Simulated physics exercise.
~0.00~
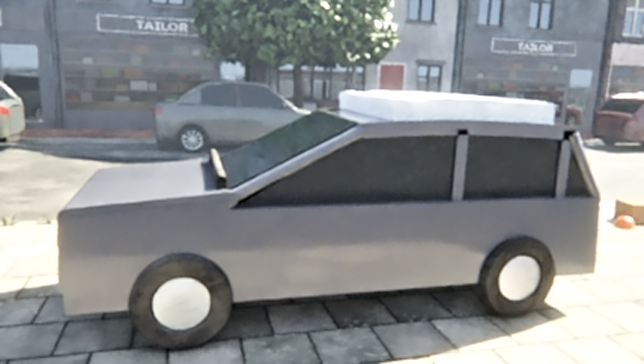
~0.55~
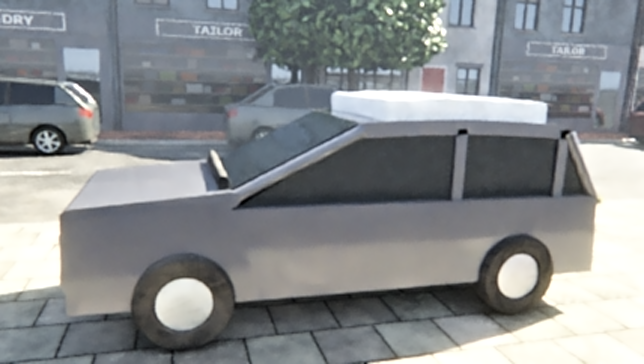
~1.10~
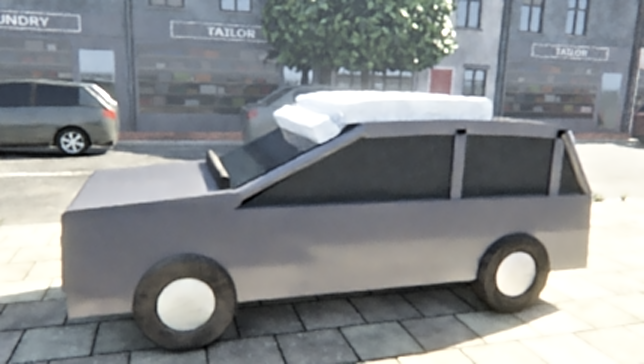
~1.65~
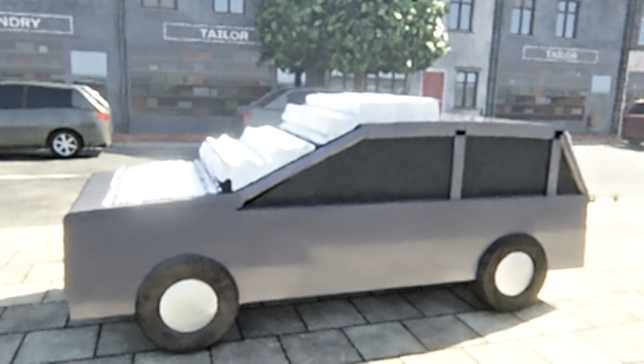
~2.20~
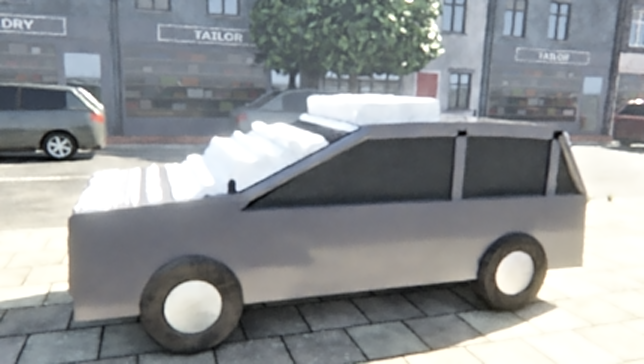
To begin with, a boxy grey car with a thick slab of white snow on its roof is seen side-on, facing left, on a paved street lined with shops and parked cars. The background shifts behind it while the slab still lies flat. Then the snow slides forward, its front breaking over the top of the windscreen. It tumbles down the glass in lumps, and some reaches the bonnet. By the end the car appears still, with a shortened slab on the roof, a lumpy heap covering the windscreen and a smaller amount spread on the bonnet.
